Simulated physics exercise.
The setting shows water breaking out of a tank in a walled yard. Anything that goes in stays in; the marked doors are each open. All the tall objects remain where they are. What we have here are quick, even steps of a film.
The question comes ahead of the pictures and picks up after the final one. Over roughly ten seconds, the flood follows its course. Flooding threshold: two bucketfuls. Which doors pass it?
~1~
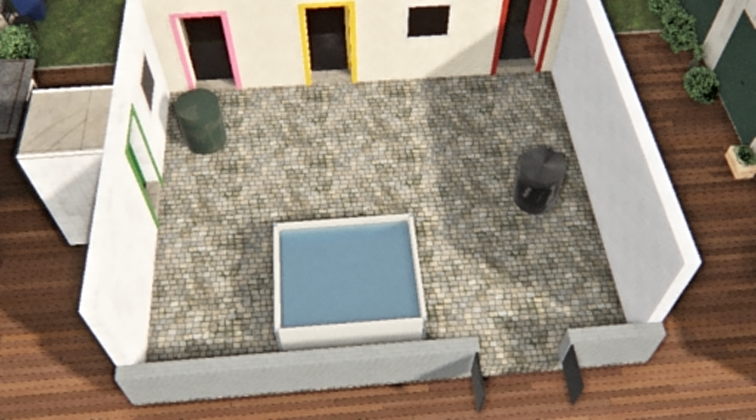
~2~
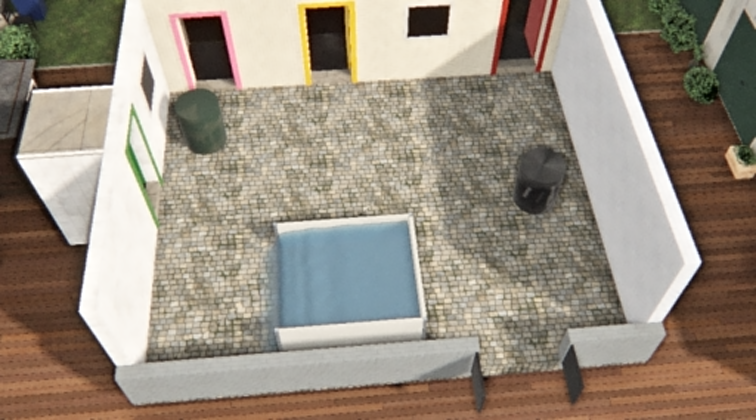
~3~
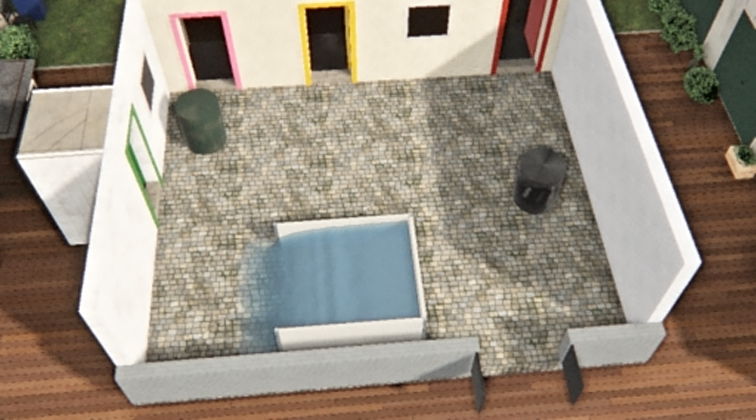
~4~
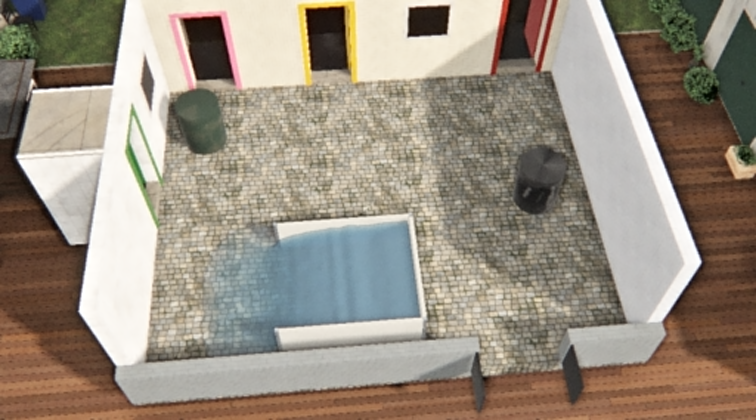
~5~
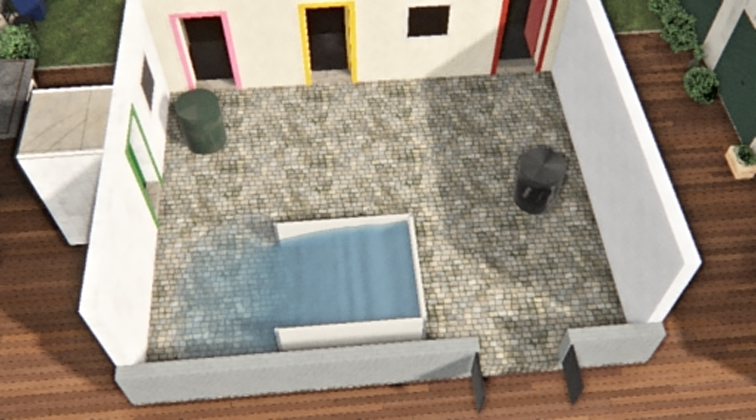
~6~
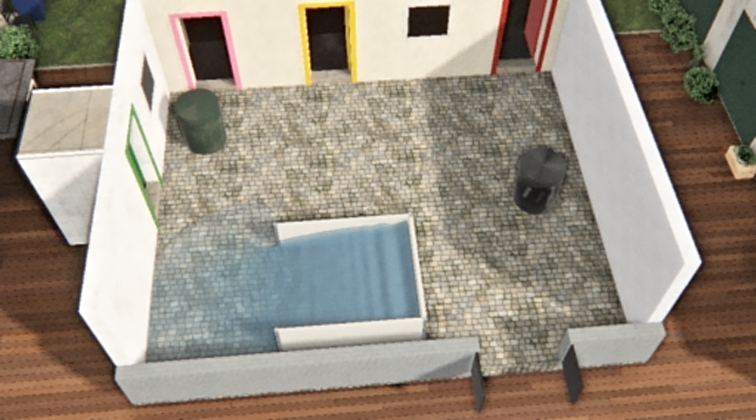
The red door does not pass it; the yellow door does not pass it; the pink door passes it; the green door does not pass it.
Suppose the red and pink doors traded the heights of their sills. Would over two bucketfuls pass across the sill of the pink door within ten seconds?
The pink door remains within bounds, as I see it.
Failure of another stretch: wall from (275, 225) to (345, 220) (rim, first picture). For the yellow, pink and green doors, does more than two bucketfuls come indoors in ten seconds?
Here's how it goes: The yellow door gets beyond the mark, while the pink door gets beyond the mark and the green door never reaches it.
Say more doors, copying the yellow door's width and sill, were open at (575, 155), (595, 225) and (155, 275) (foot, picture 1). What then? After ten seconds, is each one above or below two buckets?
Result, in listed order - misses the mark, misses the mark, beats the mark.
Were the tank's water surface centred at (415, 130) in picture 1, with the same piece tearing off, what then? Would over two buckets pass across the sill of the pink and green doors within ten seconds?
Here's my take: The pink door gets past it, and the green door gets past it.
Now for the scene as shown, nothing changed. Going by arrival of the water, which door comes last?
The one in red.
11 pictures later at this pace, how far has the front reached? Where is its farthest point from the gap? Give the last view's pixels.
Look around (168, 122).
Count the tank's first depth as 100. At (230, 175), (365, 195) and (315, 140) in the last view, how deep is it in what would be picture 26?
In order: Roughly 16, 0 and 2 in a hundred.
A moment on, water covers 15 % of the floor; the red door not reached, the yellow door not reached, the pink door not reached, the green door wet at the sill, nothing in.
Next, water covers 20 % of the floor; the red door not reached, the yellow door not reached, the pink door not reached, the green door wet at the sill, nothing in.
Then, water covers 35 % of the floor; the red door not reached, the yellow door not reached, the pink door under two buckets in, the green door wet at the sill, nothing in.
Later, water covers 65 % of the floor; the red door wet at the sill, nothing in, the yellow door wet at the sill, nothing in, the pink door over two buckets in, the green door wet at the sill, nothing in.
In the end, water covers 90 % of the floor; the red door wet at the sill, nothing in, the yellow door wet at the sill, nothing in, the pink door over two buckets in, the green door wet at the sill, nothing in.
